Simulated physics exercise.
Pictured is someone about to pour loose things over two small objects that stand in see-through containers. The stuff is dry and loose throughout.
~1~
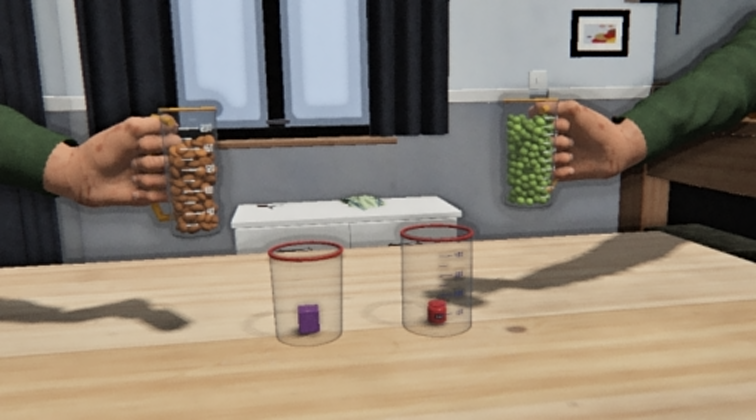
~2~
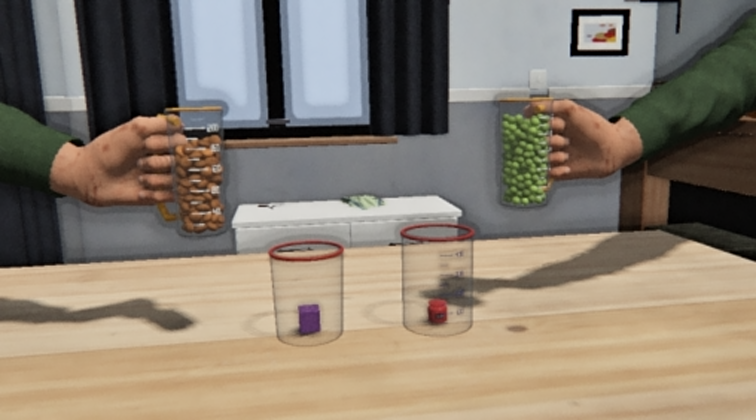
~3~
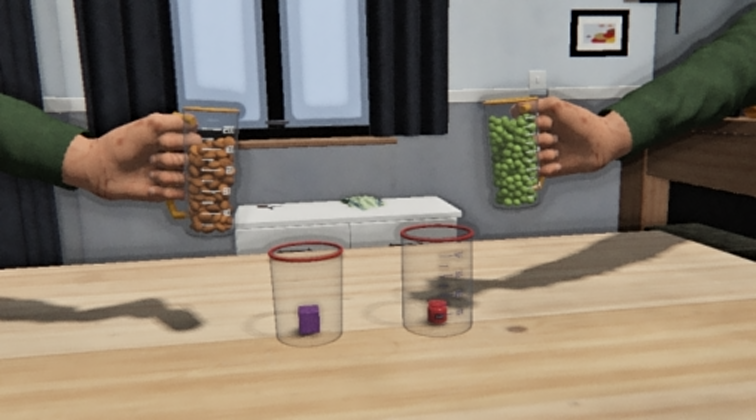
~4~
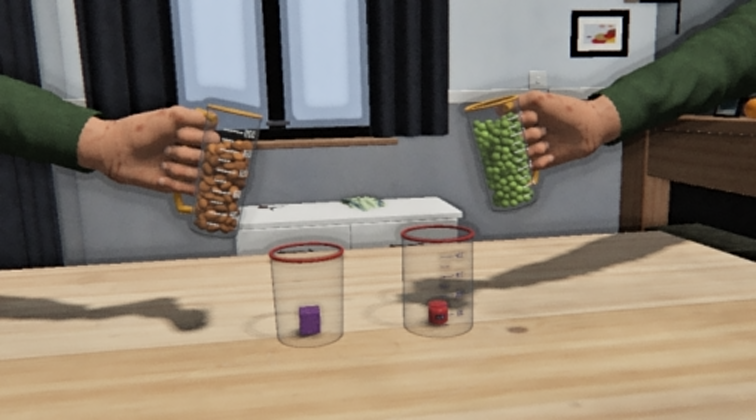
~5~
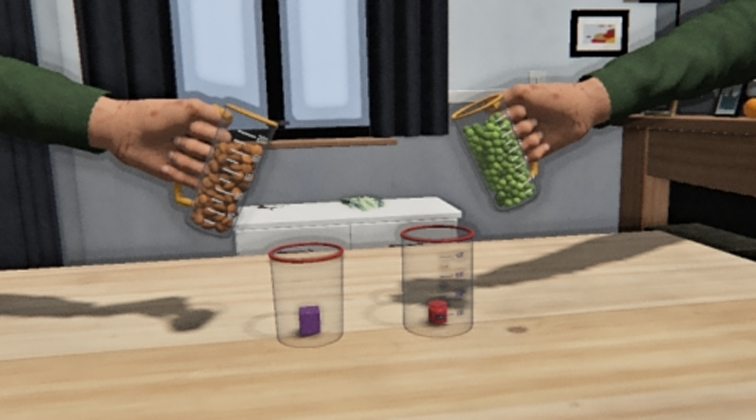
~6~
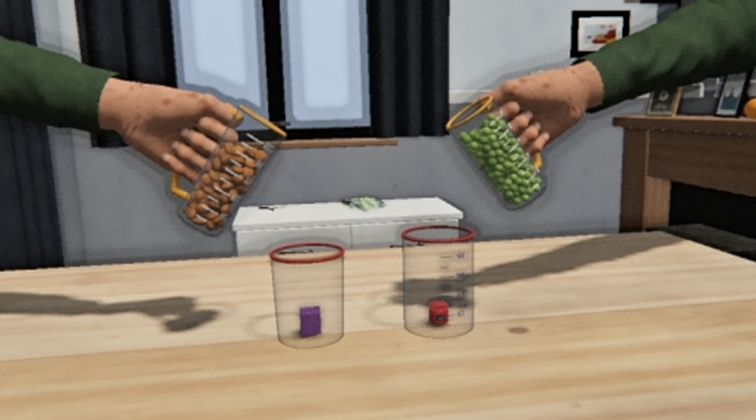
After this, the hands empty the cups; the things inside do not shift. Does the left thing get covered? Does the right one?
Outcome: Left object: Fails to show; right object: Fails to show.
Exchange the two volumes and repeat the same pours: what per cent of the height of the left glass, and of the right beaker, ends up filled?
The left one ends near 65, the right one near 40.
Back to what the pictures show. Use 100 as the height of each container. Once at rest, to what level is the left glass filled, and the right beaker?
I get 55 % for the left and 45 % for the right.
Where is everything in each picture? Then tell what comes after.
Small block in the left glass at (309, 319), a quarter of its height or less; left cup at (192, 172), three quarters full of bits of cat kibble; small canister in the right beaker at (437, 311), a quarter of its height or less; right cup at (529, 153), nearly full of dried peas, in the first picture.
Left cup at (199, 172), upright; right cup at (525, 152), upright, in the second picture.
Left cup at (211, 172), tipped 4°; right cup at (513, 153), tipped 4°, in the third picture.
Left cup at (224, 172), tipped 14°; right cup at (503, 154), tipped 14°, in the fourth picture.
Left cup at (230, 172), tipped 24°; right cup at (497, 154), tipped 24°, in the fifth picture.
Small block in the left glass at (310, 321); left cup at (231, 173), tipped 35°; small canister in the right beaker at (438, 313); right cup at (498, 155), tipped 35°, in the sixth picture.
Then, 0.45 s past the last view, left glass empty, all of its cupful still in the cup; right beaker empty, all of its cupful still in the cup.
Then, 0.85 s past the last view, left glass nearly empty, nearly all of its cupful still in the cup; right beaker nearly empty, most of its cupful still in the cup.
Then, 1.19 s past the last view, left glass half full, a stray few of its cupful still in the cup; right beaker a third full, none of its cupful still in the cup, one piece on the counter.
Finally, left glass half full (surface near (309, 289)), nothing beside it; right beaker half full (surface near (438, 281)), one piece on the counter; the left thing is covered; the right thing is covered.
